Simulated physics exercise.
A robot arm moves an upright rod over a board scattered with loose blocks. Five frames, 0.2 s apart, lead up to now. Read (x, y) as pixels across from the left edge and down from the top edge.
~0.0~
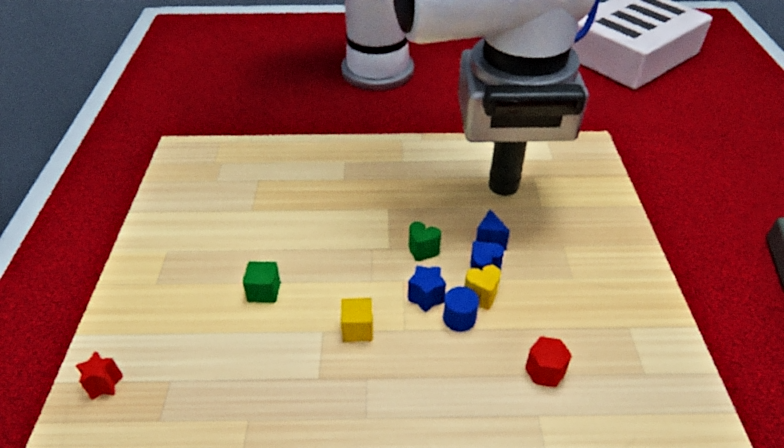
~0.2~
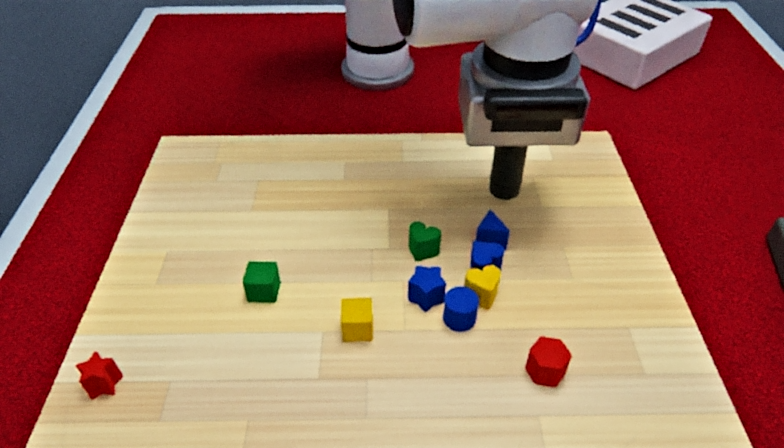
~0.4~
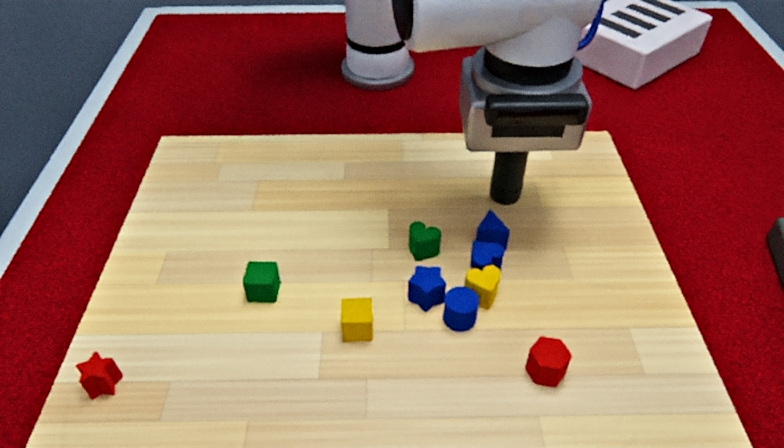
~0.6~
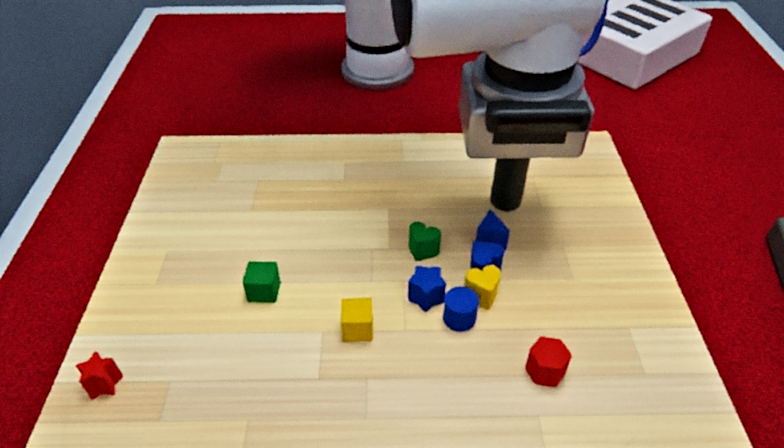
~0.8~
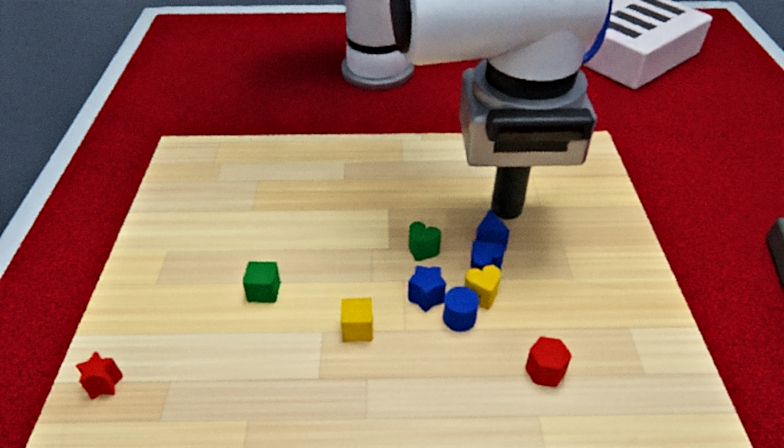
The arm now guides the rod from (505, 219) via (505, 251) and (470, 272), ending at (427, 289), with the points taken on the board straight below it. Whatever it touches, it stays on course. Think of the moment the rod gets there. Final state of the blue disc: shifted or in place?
Moved away.
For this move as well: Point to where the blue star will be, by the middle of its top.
Its top centre is at about (400, 288).
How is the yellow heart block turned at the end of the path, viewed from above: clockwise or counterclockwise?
Its spin: Anticlockwise.
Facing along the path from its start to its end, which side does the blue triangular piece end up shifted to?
Side: Right.
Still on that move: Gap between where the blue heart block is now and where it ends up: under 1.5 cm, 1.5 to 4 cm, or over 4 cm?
The shift is above 4 cm.
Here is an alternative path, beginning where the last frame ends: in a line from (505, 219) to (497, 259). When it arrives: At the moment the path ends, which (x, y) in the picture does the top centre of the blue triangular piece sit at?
The centre of its top face lies at (471, 238).
The first path, step by step. One third of the way, rod at (507, 242); blue triangular piece at (482, 231), turned 25° clockwise.
Two thirds of the way, rod at (471, 263); blue disc at (460, 305); yellow heart block at (481, 284), turned 25° anticlockwise; blue heart block at (456, 273); blue triangular piece at (462, 234), turned 90° clockwise.
At the end, rod at (428, 280); blue star at (400, 288), turned 30° clockwise; blue disc at (461, 308); yellow heart block at (482, 285), turned 35° anticlockwise; blue heart block at (435, 295), turned 20° anticlockwise; blue triangular piece at (461, 234), turned 90° clockwise.
